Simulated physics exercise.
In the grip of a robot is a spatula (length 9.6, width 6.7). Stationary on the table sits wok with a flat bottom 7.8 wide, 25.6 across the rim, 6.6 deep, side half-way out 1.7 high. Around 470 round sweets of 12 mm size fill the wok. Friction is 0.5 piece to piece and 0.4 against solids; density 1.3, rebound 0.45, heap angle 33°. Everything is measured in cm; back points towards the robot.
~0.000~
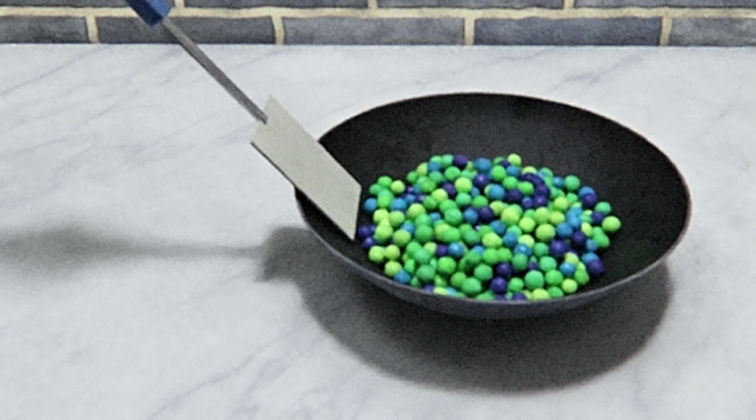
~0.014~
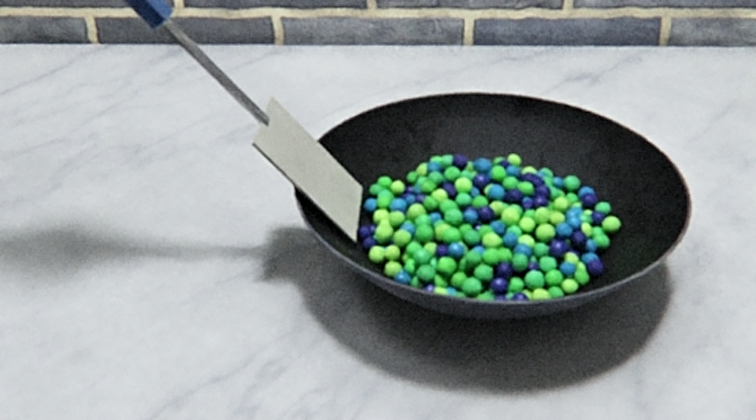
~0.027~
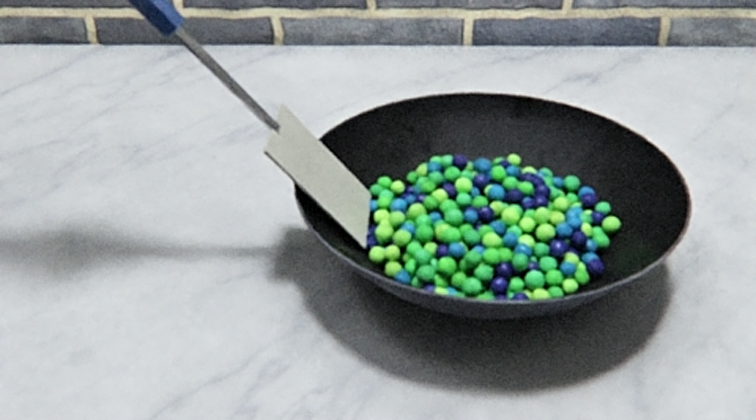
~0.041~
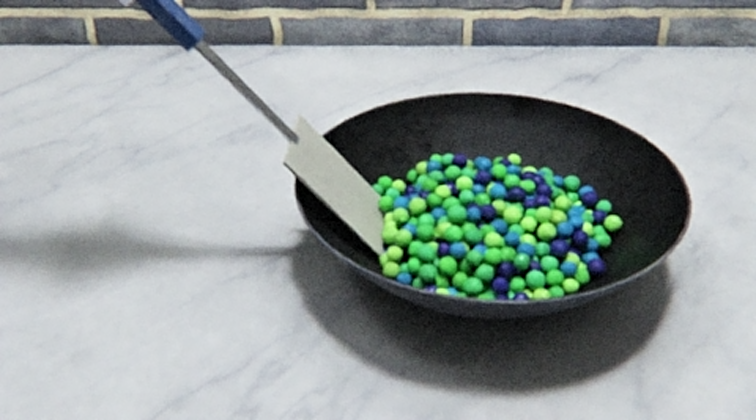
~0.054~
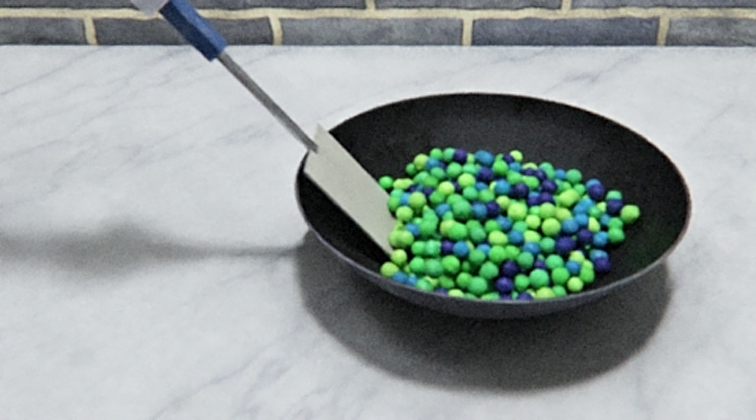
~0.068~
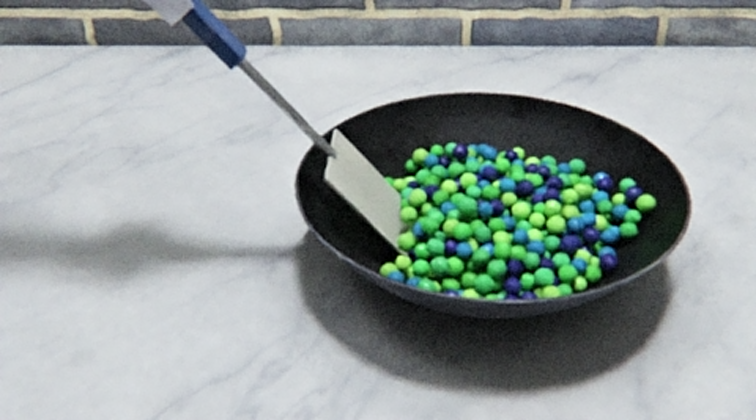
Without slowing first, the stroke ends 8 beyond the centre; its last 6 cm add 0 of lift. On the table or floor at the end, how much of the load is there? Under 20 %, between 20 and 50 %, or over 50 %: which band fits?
The band that fits is between 20 and 50 %.
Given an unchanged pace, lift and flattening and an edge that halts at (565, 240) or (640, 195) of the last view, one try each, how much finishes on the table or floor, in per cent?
Close to 10 and close to 45 per cent, respectively.
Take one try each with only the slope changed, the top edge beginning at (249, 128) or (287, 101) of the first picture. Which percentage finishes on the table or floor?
Some 25 per cent, then some 35 per cent.
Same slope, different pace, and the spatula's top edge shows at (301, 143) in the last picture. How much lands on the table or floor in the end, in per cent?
Estimate: Close to 15 %.
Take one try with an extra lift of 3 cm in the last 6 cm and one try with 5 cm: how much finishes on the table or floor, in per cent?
It works out to some 35 per cent for the first setting and some 30 per cent for the second.
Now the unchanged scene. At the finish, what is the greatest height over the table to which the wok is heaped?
Height at rest: Roughly 7.5 cm.
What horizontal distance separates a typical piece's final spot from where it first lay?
Distance: Near 7 cm.
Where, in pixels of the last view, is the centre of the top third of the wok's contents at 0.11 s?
It sits at about (544, 202).
After 0.11 s, sloping 51°, highest piece 8 above the table; 474 in the wok.
After 0.16 s, sloping 51°, highest piece 8 above the table; 472 in the wok, 2 on the blade or in flight.
After 0.38 s, sloping 51°, highest piece 8 above the table; 350 in the wok, 74 on the table or floor, 50 on the blade or in flight.
After 1.43 s, sloping 51°, highest piece 7 above the table; 348 in the wok, 126 on the table or floor.
At rest, 348 in the wok, 126 on the table or floor. That is 27 % on the table or floor.
